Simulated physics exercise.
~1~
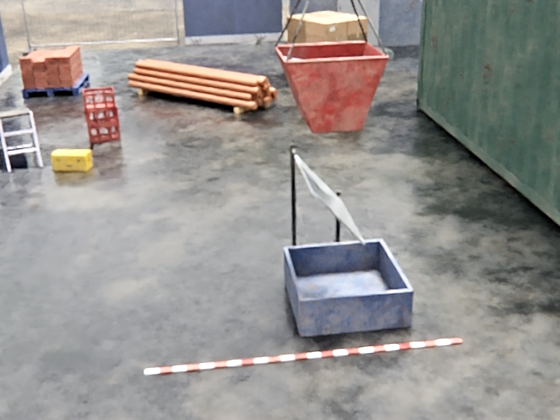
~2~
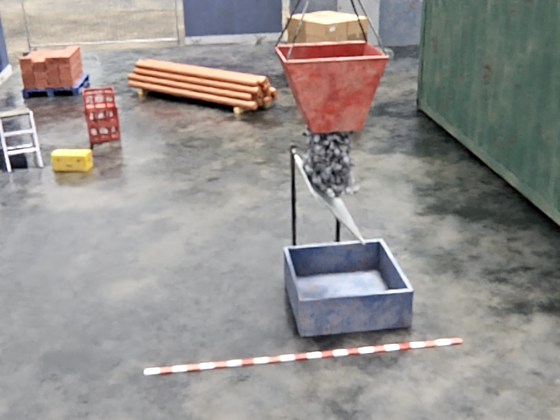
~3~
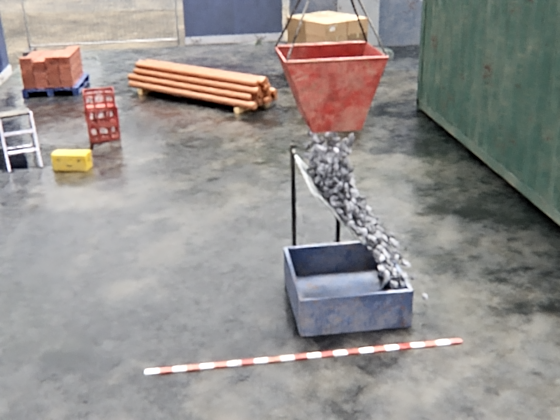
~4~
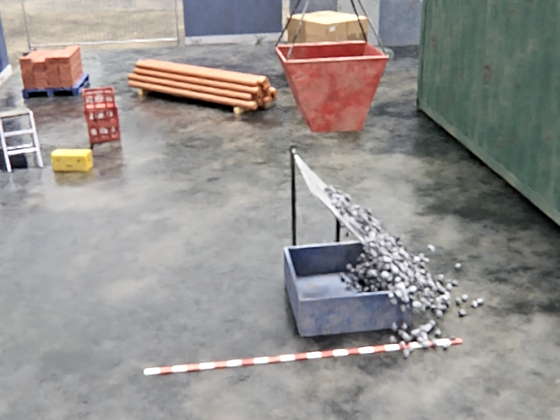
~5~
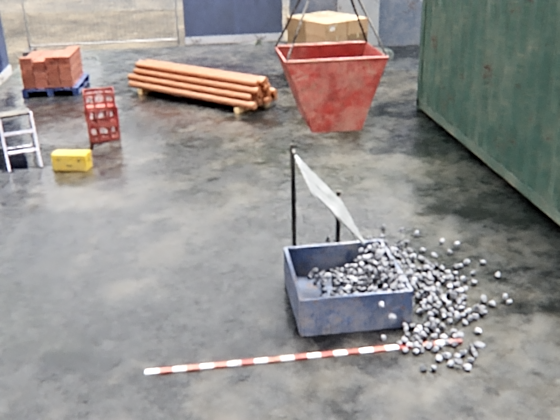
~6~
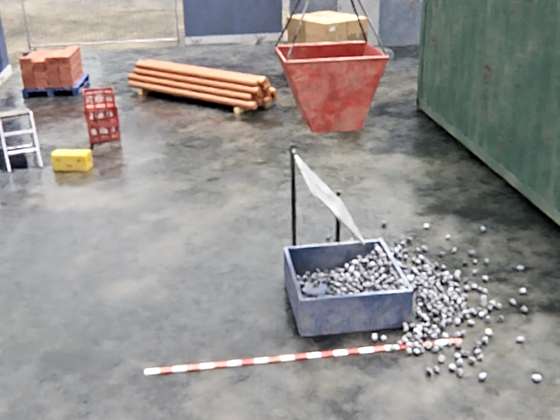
On a concrete yard, grey stones drop from a suspended red hopper onto a sloping steel slide and pour down to the right toward a blue bin; most end up inside it, while many spill over and lie scattered on the floor beside its right side.
